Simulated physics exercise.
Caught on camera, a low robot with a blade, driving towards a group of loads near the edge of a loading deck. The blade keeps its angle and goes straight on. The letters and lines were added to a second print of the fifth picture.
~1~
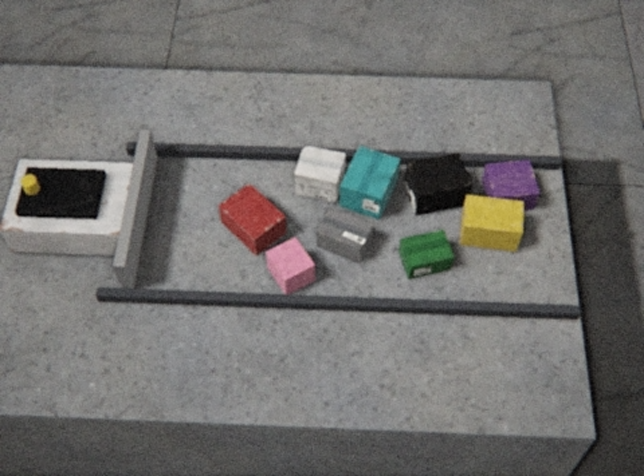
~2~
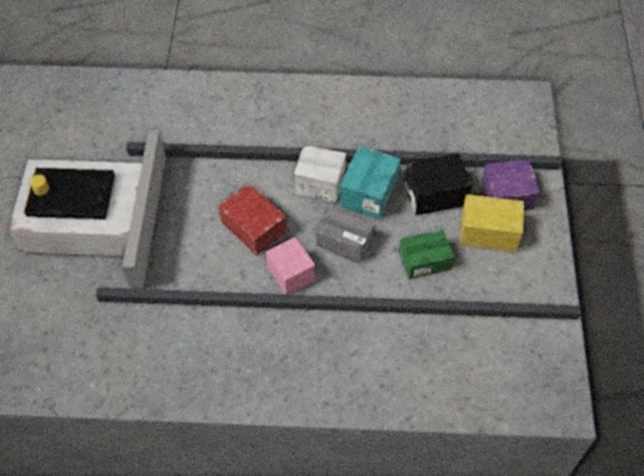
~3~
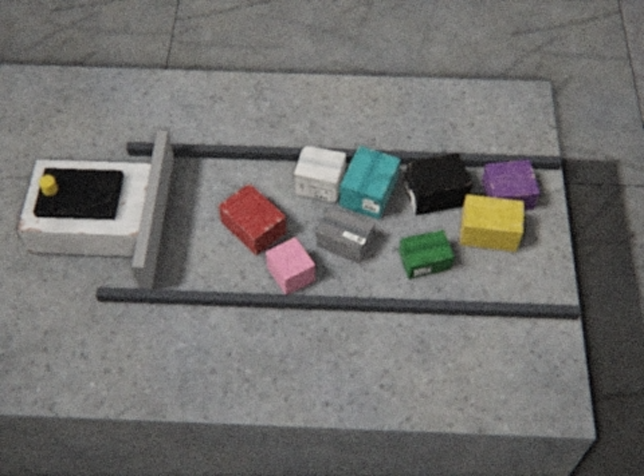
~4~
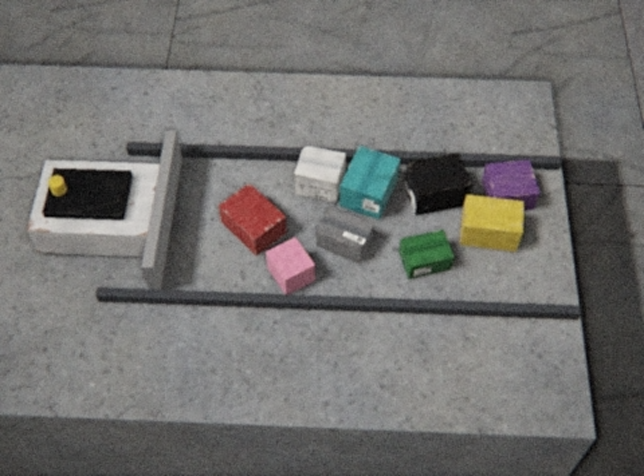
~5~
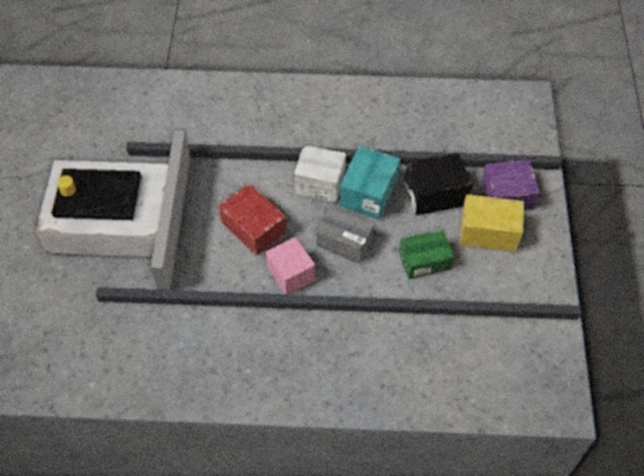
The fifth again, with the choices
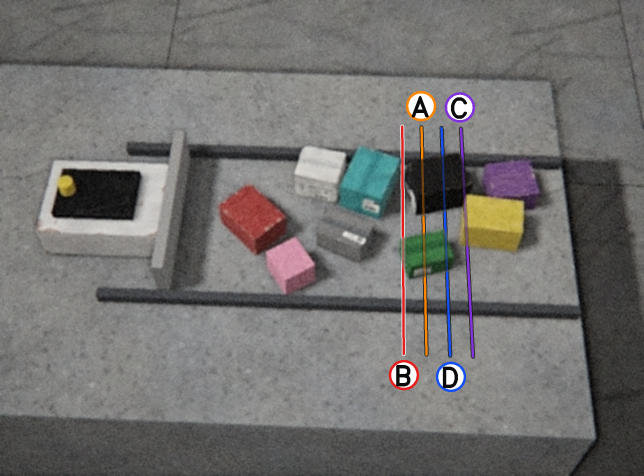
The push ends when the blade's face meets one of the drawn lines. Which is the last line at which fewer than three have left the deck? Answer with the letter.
D.
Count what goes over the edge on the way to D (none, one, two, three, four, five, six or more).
By then, one.
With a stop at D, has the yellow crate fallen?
No.
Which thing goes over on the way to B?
The purple crate goes over.
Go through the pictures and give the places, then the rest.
In the first picture, robot (67, 192); green box (426, 255); black parcel (437, 184).
In the second picture, robot (76, 192); yellow crate (492, 223).
In the third picture, robot (85, 193); red crate (252, 219).
In the fourth picture, robot (94, 193); white parcel (320, 175).
In the fifth picture, robot (103, 193); turquoise parcel (370, 182); green box (426, 255); black parcel (437, 184).
On the marked copy, A at (424, 232); B at (403, 231); C at (467, 233); D at (446, 232).
Following D. Soon after the start, robot (202, 197); pink crate (295, 272); grey box (353, 238).
Later, robot (302, 200); purple crate (538, 188); black parcel (488, 186).
In the end, robot (379, 203); purple crate over the edge; black parcel (563, 189); one fallen.
As for the rest, A is within the limit but short; B is within the limit but short; C drops four.
